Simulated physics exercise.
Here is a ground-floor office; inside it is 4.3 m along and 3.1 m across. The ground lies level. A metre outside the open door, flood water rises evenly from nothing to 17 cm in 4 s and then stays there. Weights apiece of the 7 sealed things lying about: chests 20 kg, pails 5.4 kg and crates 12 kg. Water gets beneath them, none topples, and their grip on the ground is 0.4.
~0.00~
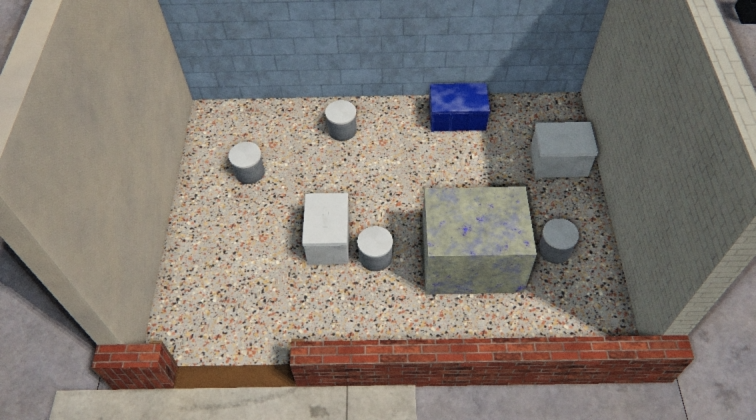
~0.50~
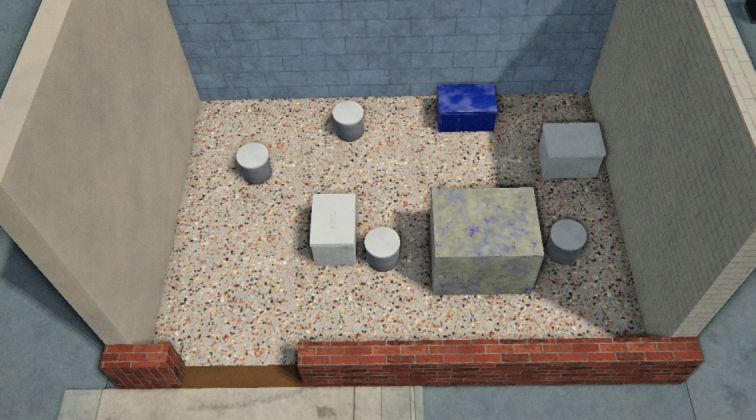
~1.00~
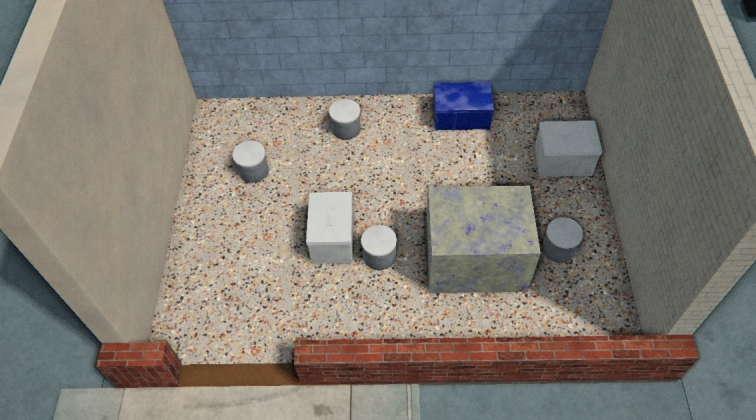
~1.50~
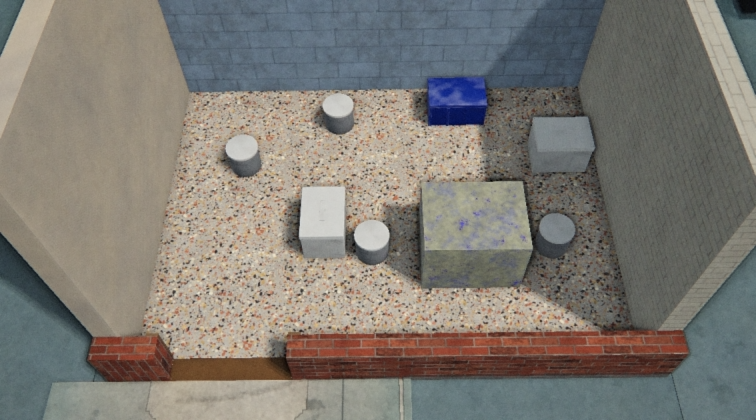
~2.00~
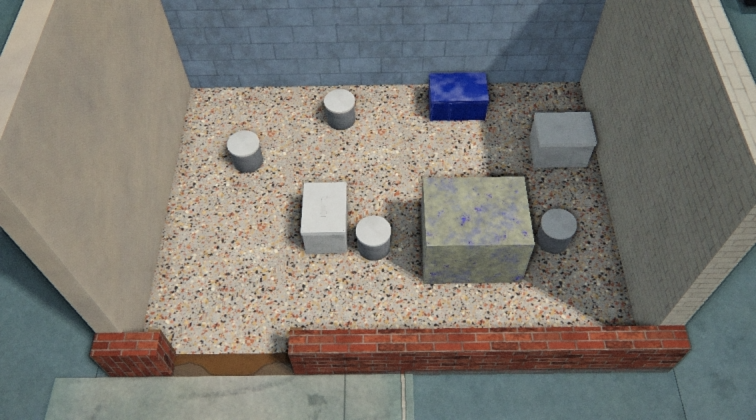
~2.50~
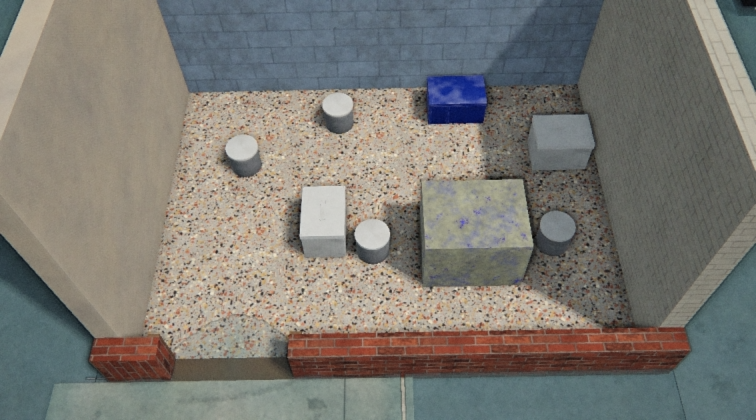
Water, barely noticeable, creeps in at the doorway in the low brick wall at the lower left, after the pebbled floor has stayed dry for most of the clip. Around it, the blue crate, the other blocks and the grey pails all stay in place, while the view shifts slightly.
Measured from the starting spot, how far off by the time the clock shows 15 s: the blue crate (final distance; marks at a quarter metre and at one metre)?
The blue crate travels far.
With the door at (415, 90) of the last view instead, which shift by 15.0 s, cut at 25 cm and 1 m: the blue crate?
Then the blue crate gets carried off.
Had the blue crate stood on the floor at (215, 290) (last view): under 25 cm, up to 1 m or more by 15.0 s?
It ends far away.
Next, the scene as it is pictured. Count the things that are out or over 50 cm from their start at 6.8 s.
I count 1.
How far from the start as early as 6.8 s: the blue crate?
About 0 cm.
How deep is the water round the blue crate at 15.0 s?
Roughly 12 cm.
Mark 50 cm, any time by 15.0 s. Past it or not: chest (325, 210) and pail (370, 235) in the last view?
In turn: Short of it, short of it.
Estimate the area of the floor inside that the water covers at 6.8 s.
Some 8.5 m2.
After 3.5 s the blue crate is near (457, 90), 0.0 m from its start, aground; 0 afloat.
After 6.8 s the blue crate is near (457, 90), 0.0 m from its start, aground; 1 afloat.
After 11.0 s the blue crate is near (546, 92), 0.9 m from its start, afloat; 4 afloat.
After 15.0 s the blue crate is near (593, 212), 2.0 m from its start, afloat; 6 afloat.
